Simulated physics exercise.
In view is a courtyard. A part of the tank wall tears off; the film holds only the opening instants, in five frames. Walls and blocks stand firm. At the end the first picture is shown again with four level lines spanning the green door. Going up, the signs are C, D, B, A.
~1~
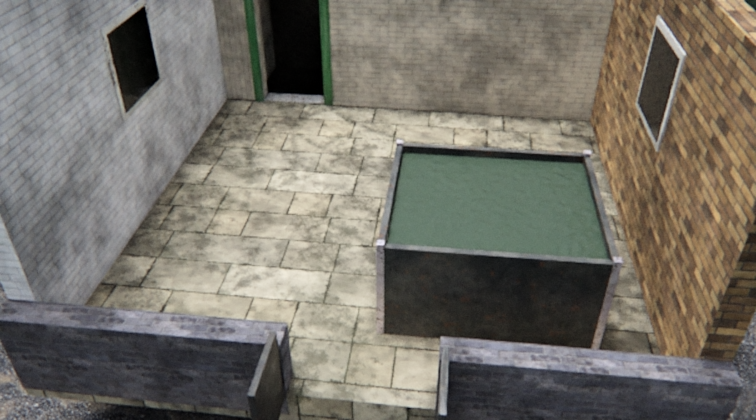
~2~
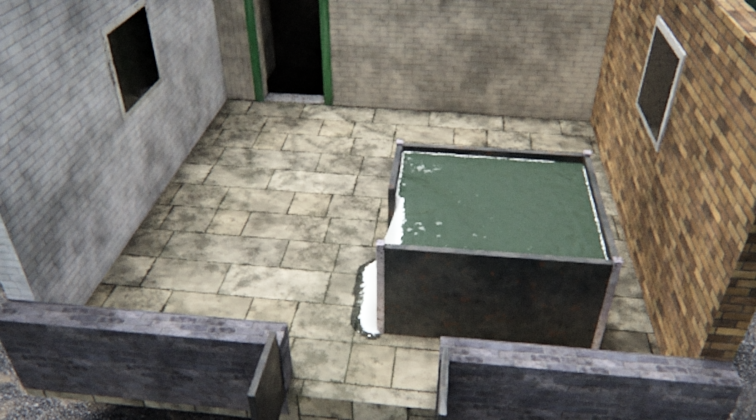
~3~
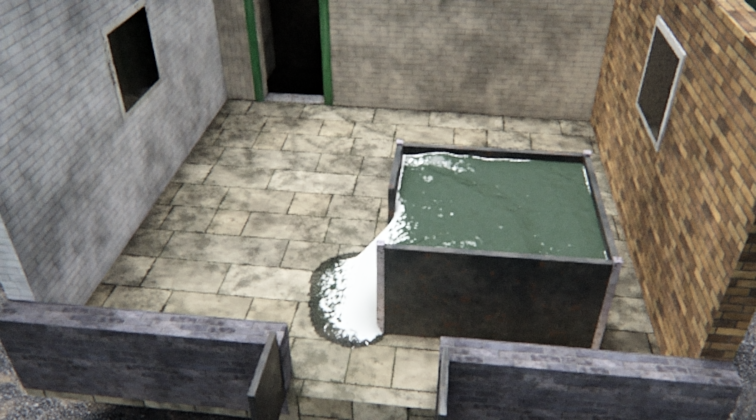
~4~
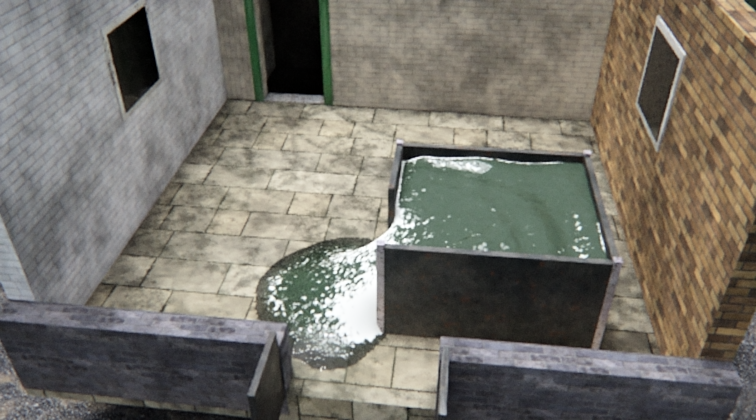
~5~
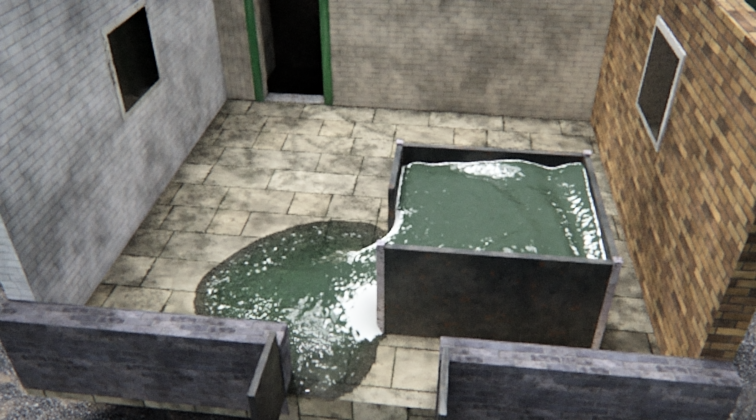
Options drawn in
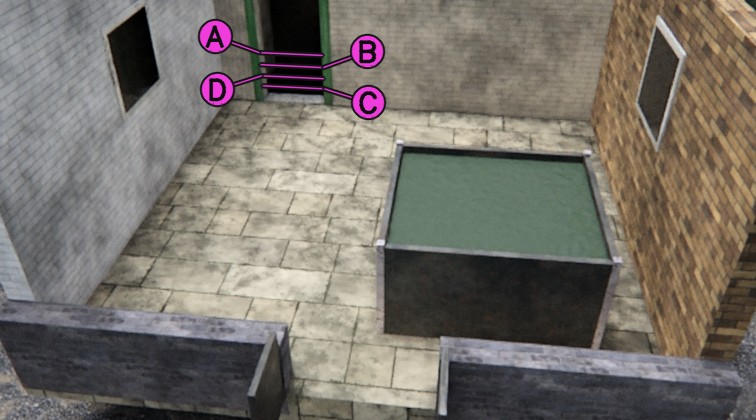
A paved courtyard is seen from above through a still camera, with a grey brick wall on the left, a brown brick wall on the right and a green-framed doorway at the back. A dark square tank of green water stands right of centre, behind low dark walls with a gap between them. Water pours from the tank's left side, foaming white, and spreads leftward and forward across the paving in a widening green pool.
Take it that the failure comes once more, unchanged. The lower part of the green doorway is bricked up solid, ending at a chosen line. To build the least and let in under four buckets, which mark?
Go for C.
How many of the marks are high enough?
All of them.
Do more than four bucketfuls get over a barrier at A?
No.
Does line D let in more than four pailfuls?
No, that is safe.
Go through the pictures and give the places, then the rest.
The first picture shows water in the tank at rest, its middle at (493, 203); foot of the green doorway at (294, 103); open gate at (363, 325).
In the second picture, 1 % of the ground under water, visible out to (370, 279).
In the third picture, 3 % of the ground under water, visible out to (331, 263).
In the fourth picture, 7 % of the ground under water, visible out to (273, 274).
In the fifth picture, 13 % of the ground under water, visible out to (204, 290).
In magenta, A at (290, 54); B at (291, 66); C at (293, 87); D at (292, 77); from the bottom up C, D, B, A.
For line A, nothing gets over.
For line B, nothing gets over.
For line C, a splash gets over, under a bucket.
For line D, nothing gets over.
